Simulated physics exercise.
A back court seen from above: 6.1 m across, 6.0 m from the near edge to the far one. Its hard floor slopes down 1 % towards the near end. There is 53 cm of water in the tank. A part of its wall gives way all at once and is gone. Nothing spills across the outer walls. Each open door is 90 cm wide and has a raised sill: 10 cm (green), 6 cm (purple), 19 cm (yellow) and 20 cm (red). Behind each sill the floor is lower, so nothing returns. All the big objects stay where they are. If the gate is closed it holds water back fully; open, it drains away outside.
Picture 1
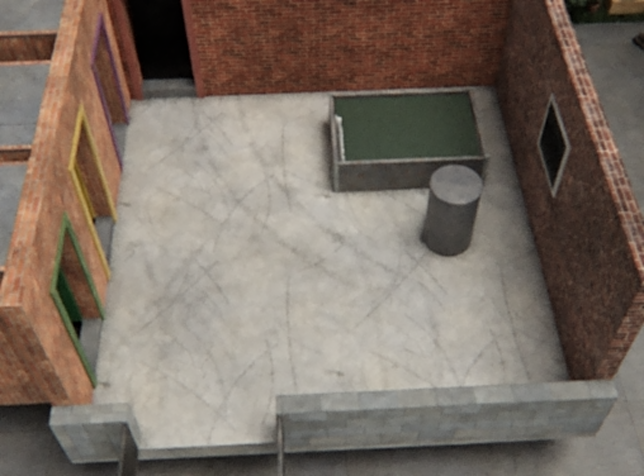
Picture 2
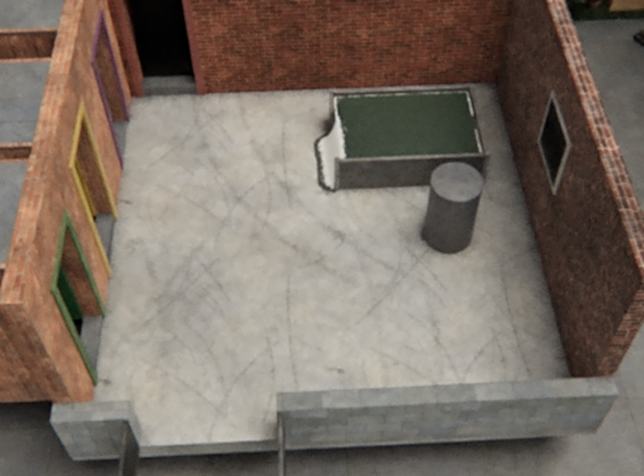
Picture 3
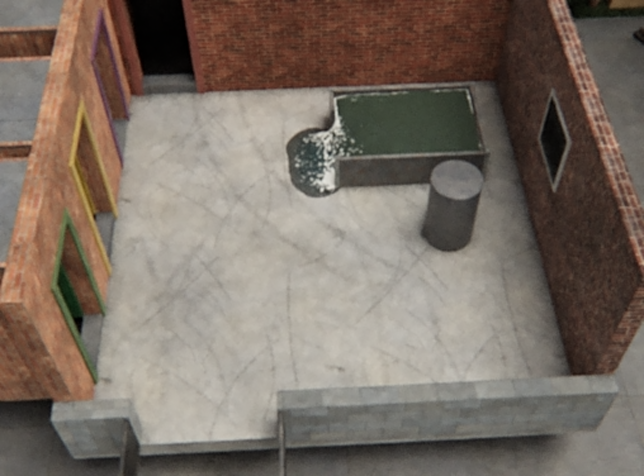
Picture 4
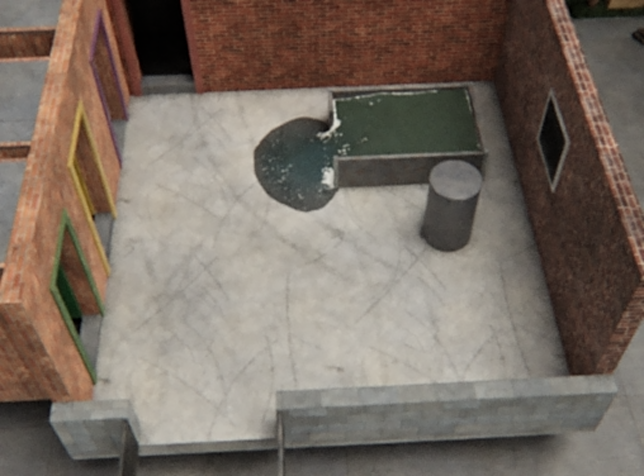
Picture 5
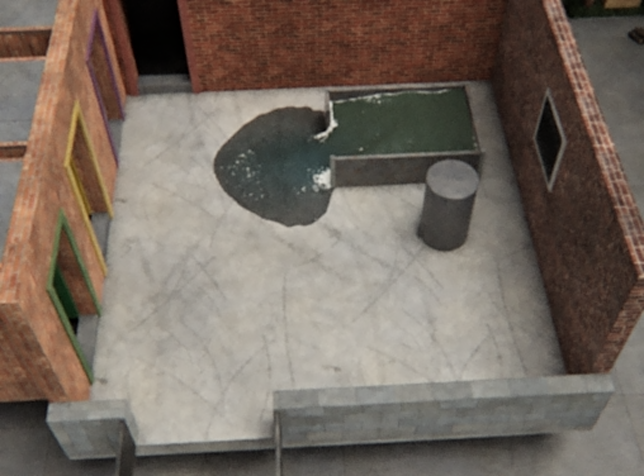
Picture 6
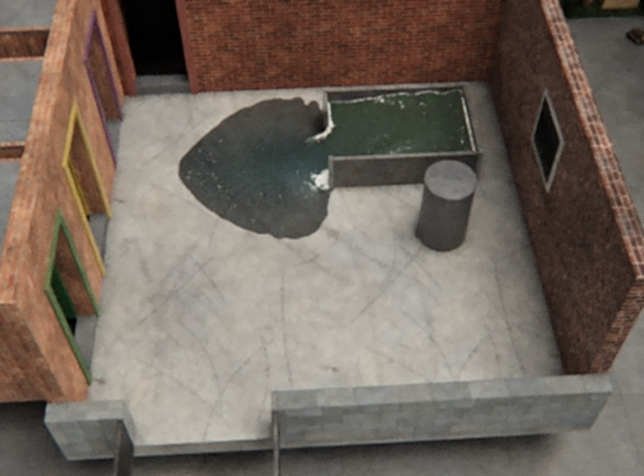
Water pours out through the left end of a raised rectangular tank in a brick-walled court, spreading leftward across the pale concrete floor in a widening dark pool, while a grey cylinder beside the tank stays still.
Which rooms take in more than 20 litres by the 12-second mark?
Within that time: At the green door it stays under the limit; at the purple door it goes over the limit; at the yellow door it stays under the limit; at the red door it stays under the limit.
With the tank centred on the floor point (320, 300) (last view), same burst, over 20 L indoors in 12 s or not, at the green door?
Then: Green above.
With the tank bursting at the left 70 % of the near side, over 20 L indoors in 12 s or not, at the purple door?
Then: Purple under.
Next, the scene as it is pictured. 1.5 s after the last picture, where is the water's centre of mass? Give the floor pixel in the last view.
Near (297, 168).
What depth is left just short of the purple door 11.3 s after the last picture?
About 3.5 cm.
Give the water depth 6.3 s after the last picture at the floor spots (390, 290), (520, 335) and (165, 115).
Roughly 0, 0 and 6 cm, in turn.
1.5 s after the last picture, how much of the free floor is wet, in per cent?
About 40 per cent.
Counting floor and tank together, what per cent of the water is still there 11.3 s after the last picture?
Some 62 per cent remains.
Then, 0.7 s after the last picture water covers 30 % of the floor and is deepest (26 cm) near (315, 168); green door not reached, purple door 8 cm at the sill, 1 L in, yellow door not reached, red door not reached.
Then, 1.5 s after the last picture water covers 40 % of the floor and is deepest (22 cm) near (123, 111); green door 3 cm at the sill, 0 L in, purple door 16 cm at the sill, 31 L in, yellow door 17 cm at the sill, 0 L in, red door 8 cm at the sill, 0 L in.
Then, 2.8 s after the last picture water covers 45 % of the floor and is deepest (22 cm) near (86, 416); green door 9 cm at the sill, 0 L in, purple door 16 cm at the sill, 99 L in, yellow door 13 cm at the sill, 0 L in, red door 12 cm at the sill, 0 L in.
Then, 6.3 s after the last picture water covers 60 % of the floor and is deepest (12 cm) near (85, 430); green door 7 cm at the sill, 0 L in, purple door 7 cm at the sill, 137 L in, yellow door 7 cm at the sill, 0 L in, red door 6 cm at the sill, 0 L in.
Then, 11.3 s after the last picture water covers 80 % of the floor and is deepest (7 cm) near (85, 430); green door 5 cm at the sill, 0 L in, purple door 3 cm at the sill, 139 L in, yellow door 4 cm at the sill, 0 L in, red door 2 cm at the sill, 0 L in.
